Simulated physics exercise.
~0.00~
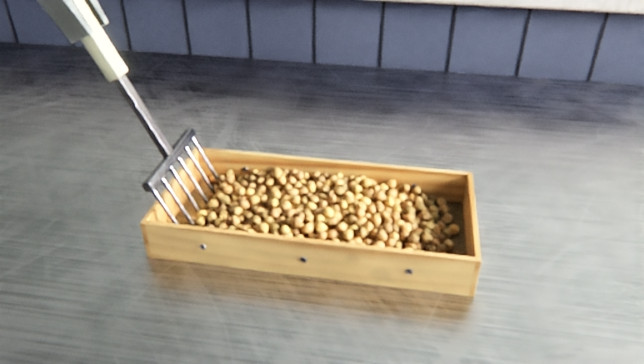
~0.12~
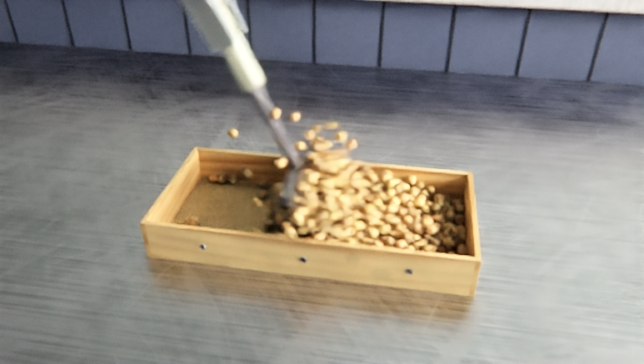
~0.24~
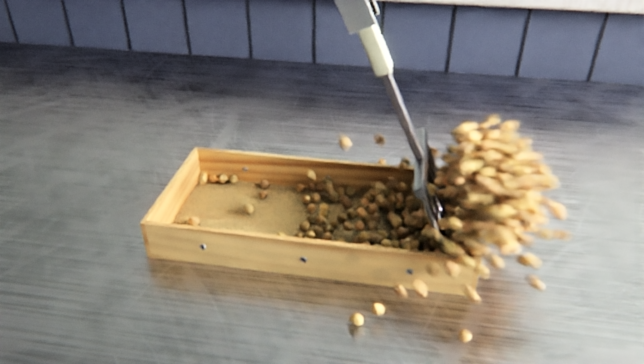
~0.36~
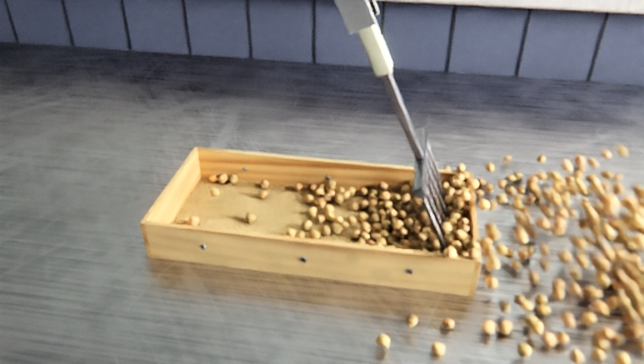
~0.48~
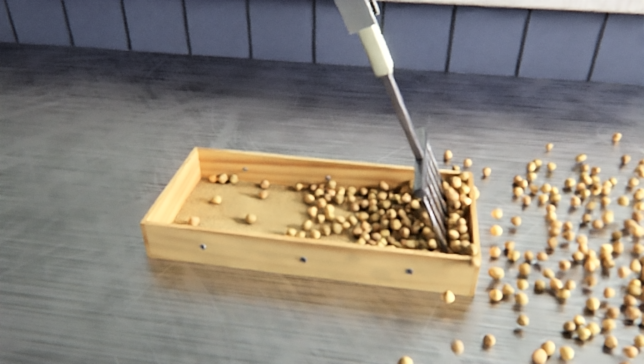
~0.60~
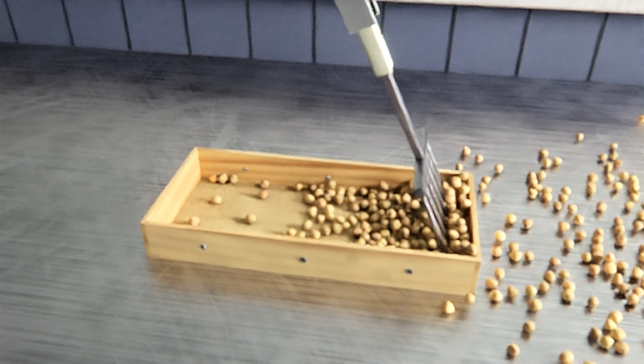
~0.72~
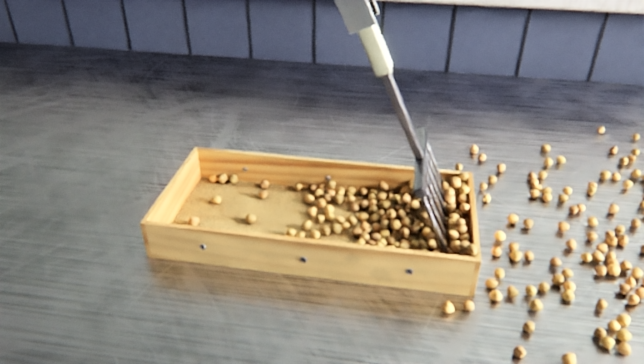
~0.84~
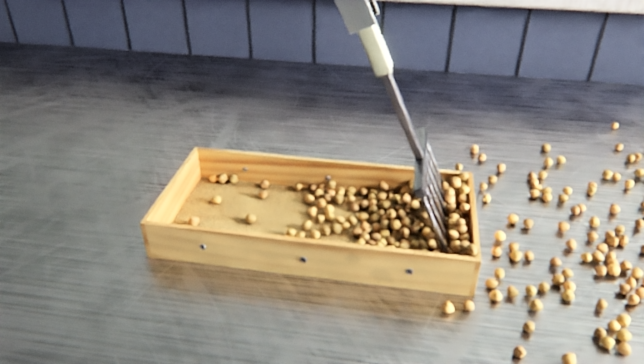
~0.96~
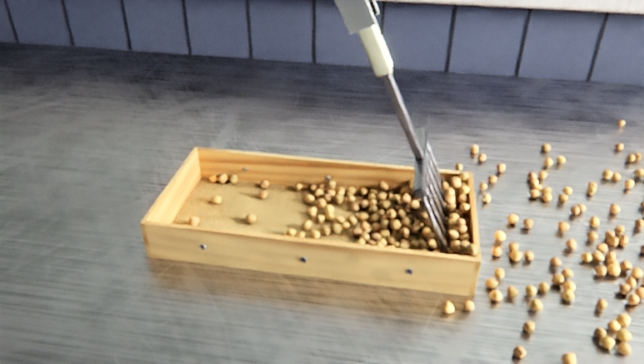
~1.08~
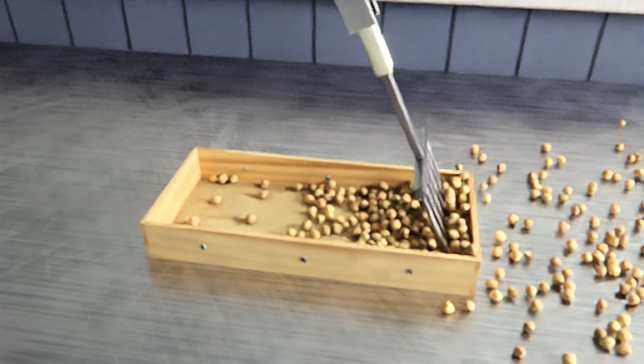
Dried chickpeas flew over the right end of a shallow wooden tray as a robot-held rake swept them rightward, and they scattered across the grey table. The rake stopped inside that end, with about half the chickpeas still in the tray, mostly heaped near its teeth.
